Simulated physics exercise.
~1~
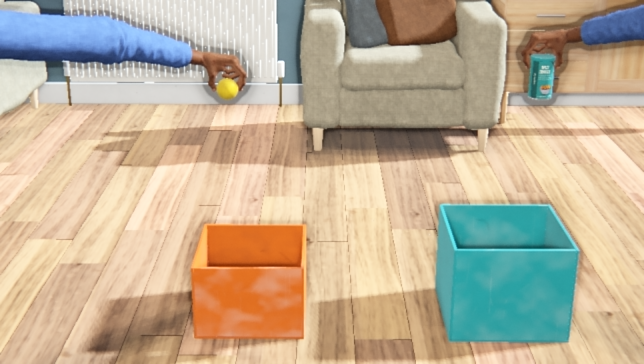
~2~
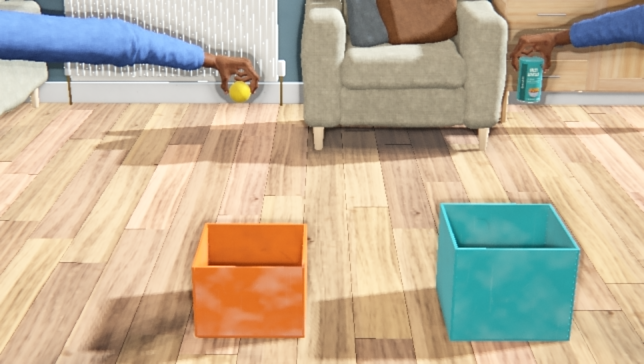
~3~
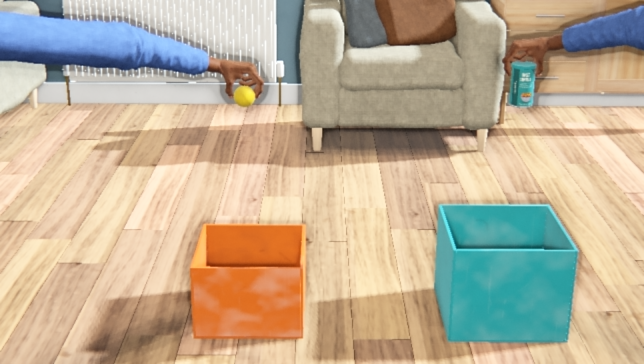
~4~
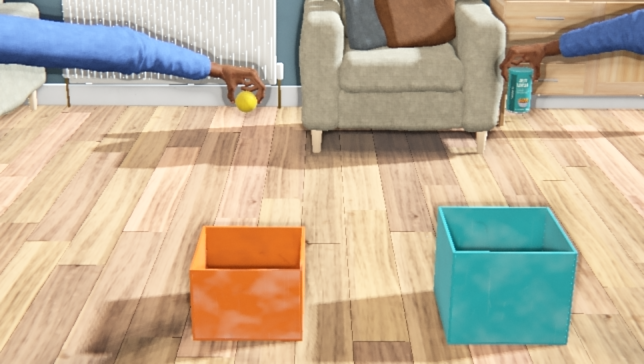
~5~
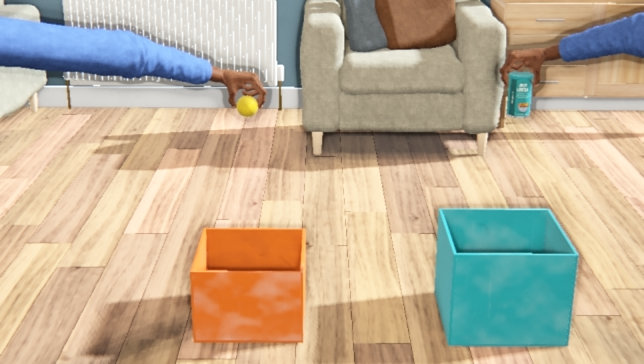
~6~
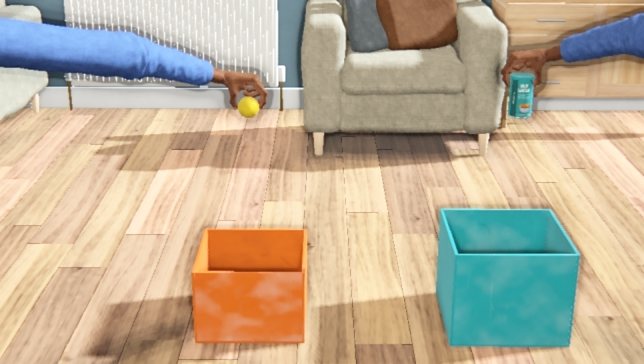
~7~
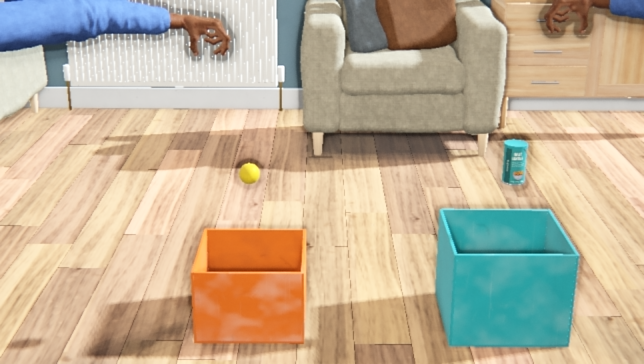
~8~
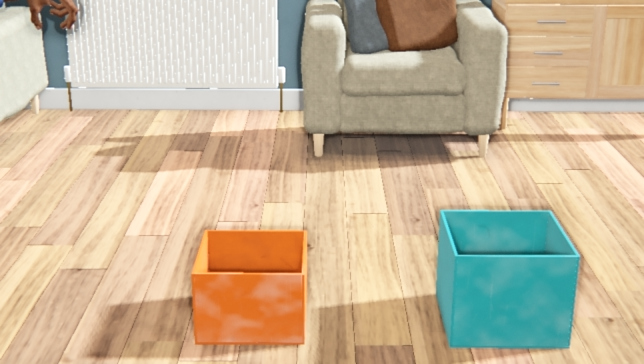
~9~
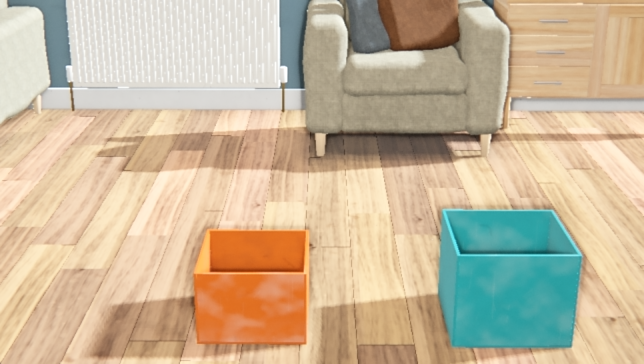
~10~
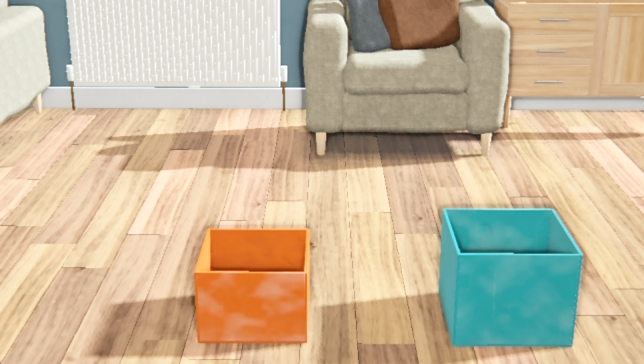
A yellow lemon and a turquoise tin hang from two hands in blue sleeves, one reaching in from each side of a bright living room, seen from the front and slightly above. Below them on the wooden floor stand an orange crate on the left and a teal crate on the right, with a beige armchair behind. The lemon edges right and the tin edges left, both sinking slightly. Both hands then let go and draw back as the lemon and upright tin fall. The lemon drops into the orange crate and the tin into the teal one, both out of sight.
